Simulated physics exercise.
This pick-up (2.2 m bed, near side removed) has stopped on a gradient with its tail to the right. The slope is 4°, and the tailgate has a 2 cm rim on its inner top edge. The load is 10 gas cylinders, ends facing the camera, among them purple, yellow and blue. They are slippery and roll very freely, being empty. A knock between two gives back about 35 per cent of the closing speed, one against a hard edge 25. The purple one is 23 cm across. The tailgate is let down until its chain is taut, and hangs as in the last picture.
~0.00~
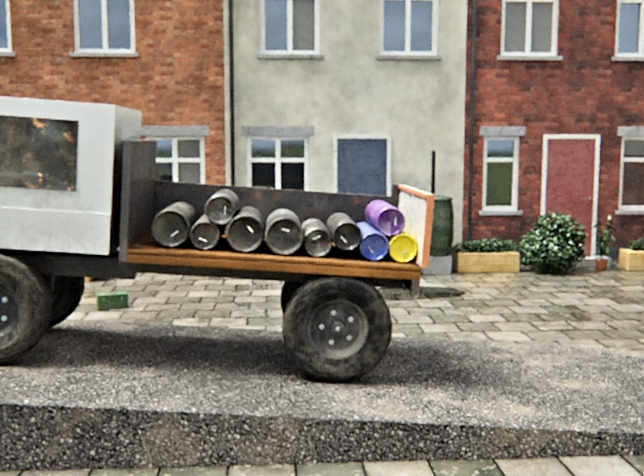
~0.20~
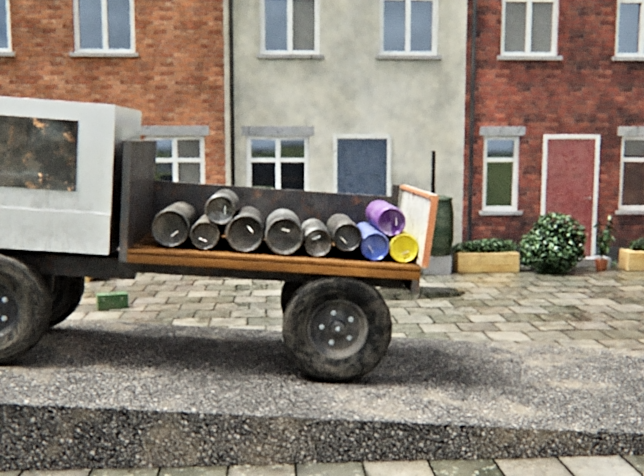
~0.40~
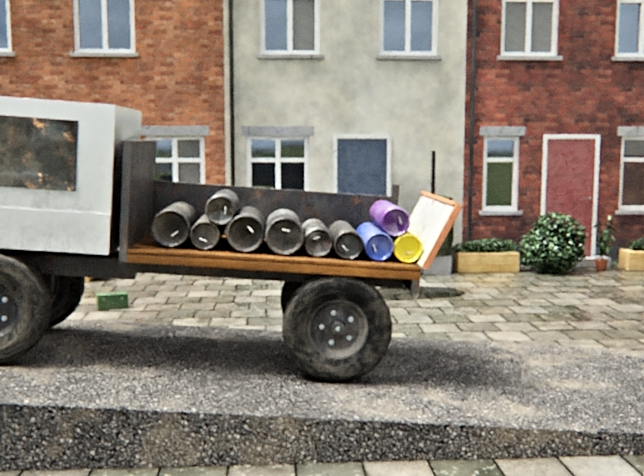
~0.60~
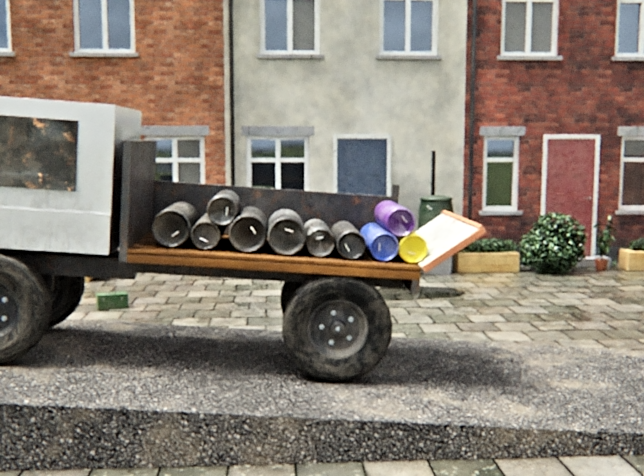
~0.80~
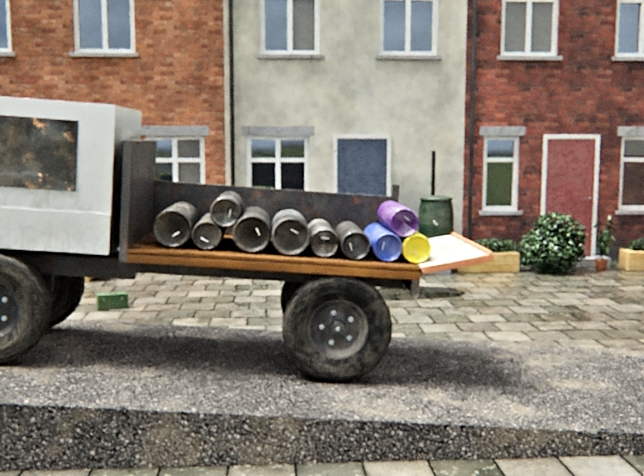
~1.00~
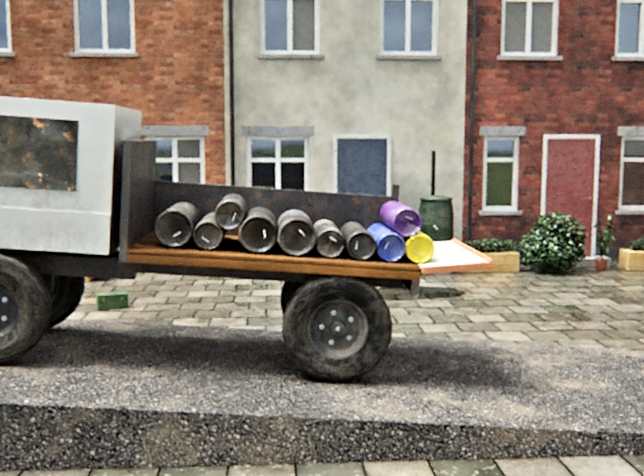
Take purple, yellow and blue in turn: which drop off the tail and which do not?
Purple is held, yellow is held, blue remains aboard.
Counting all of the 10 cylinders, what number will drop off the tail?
The count is 0.
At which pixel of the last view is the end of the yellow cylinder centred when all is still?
Near (457, 246).
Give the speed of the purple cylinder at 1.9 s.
Roughly 0.2 m/s.
After 1.9 s, purple is up on others, 5 cm past the hinge, rolling right; yellow is on the gate, 15 cm past the hinge, rolling right; blue is on the bed, 5 cm short of the hinge, rolling right; 0 gone off the back.
At rest (3.0 s), purple is up on others, 15 cm past the hinge; yellow is on the gate, 30 cm past the hinge; blue is on the gate, 5 cm past the hinge; 0 gone off the back.
